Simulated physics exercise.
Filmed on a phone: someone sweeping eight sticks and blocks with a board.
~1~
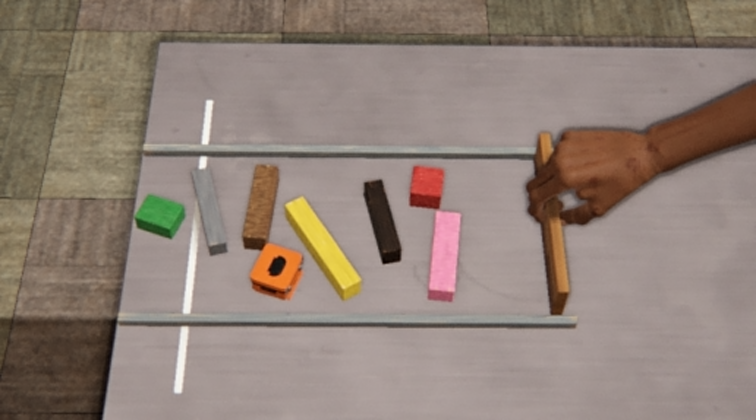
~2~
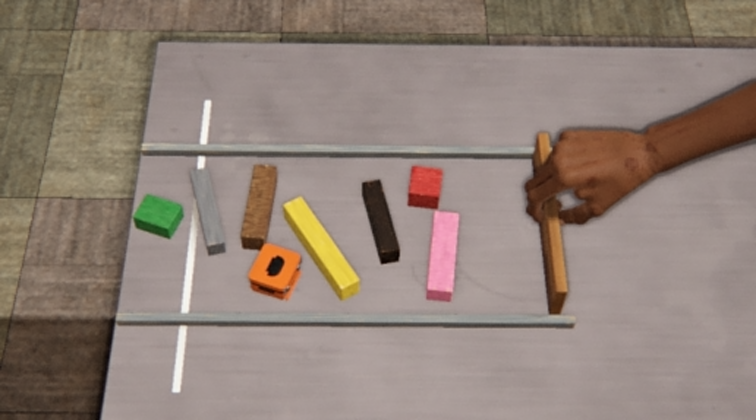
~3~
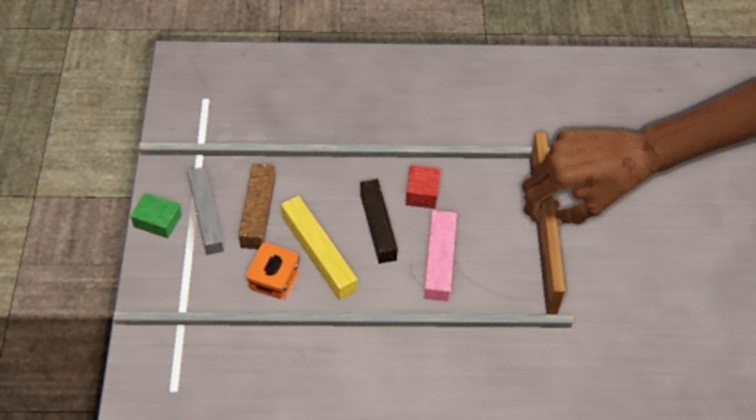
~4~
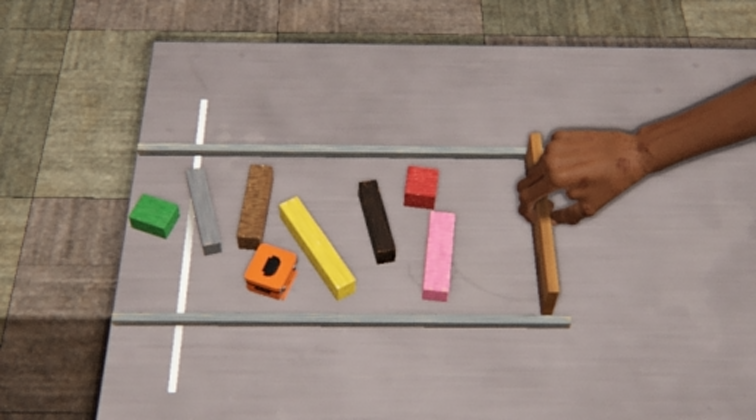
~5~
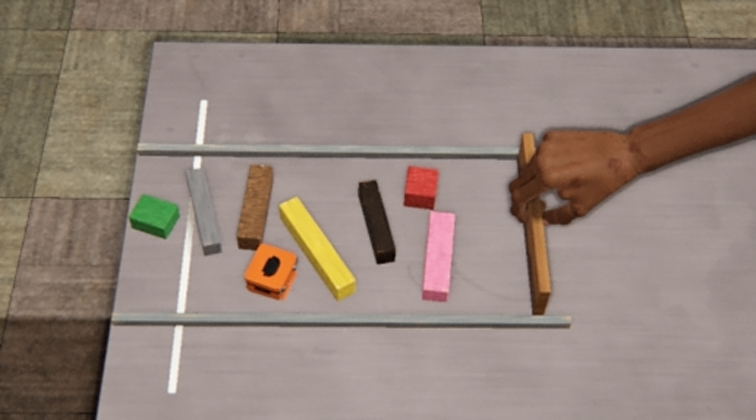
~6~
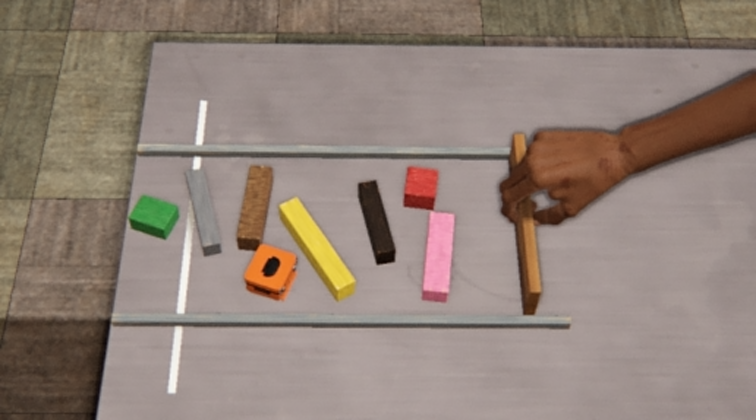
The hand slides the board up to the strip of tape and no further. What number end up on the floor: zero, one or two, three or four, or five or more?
As it turns out, the number that fall off is three or four.
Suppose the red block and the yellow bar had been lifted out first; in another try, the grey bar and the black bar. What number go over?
First 2, then 1.
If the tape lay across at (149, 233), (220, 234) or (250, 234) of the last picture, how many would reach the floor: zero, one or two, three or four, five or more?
In that order: More than four; one or two; either one or two.
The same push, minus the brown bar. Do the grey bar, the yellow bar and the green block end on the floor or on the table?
The grey bar tumbles off, the yellow bar holds on, the green block tumbles off.
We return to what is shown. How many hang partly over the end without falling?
That would be 1.
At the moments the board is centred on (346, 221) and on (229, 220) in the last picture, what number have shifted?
At the one place 5, at the other 8.
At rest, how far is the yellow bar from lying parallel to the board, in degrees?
About 5°.
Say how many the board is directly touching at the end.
The number is 2.
Soon after, none off yet; green block at rest near (154, 217); grey bar at rest near (203, 212); brown bar at rest near (256, 208).
After that, none off yet; green block at rest near (154, 217); grey bar displaced a little near (189, 212); brown bar displaced a little near (209, 208).
In the end, the number that fall off is three or four; gone, orange case, brown bar, grey bar and green block.
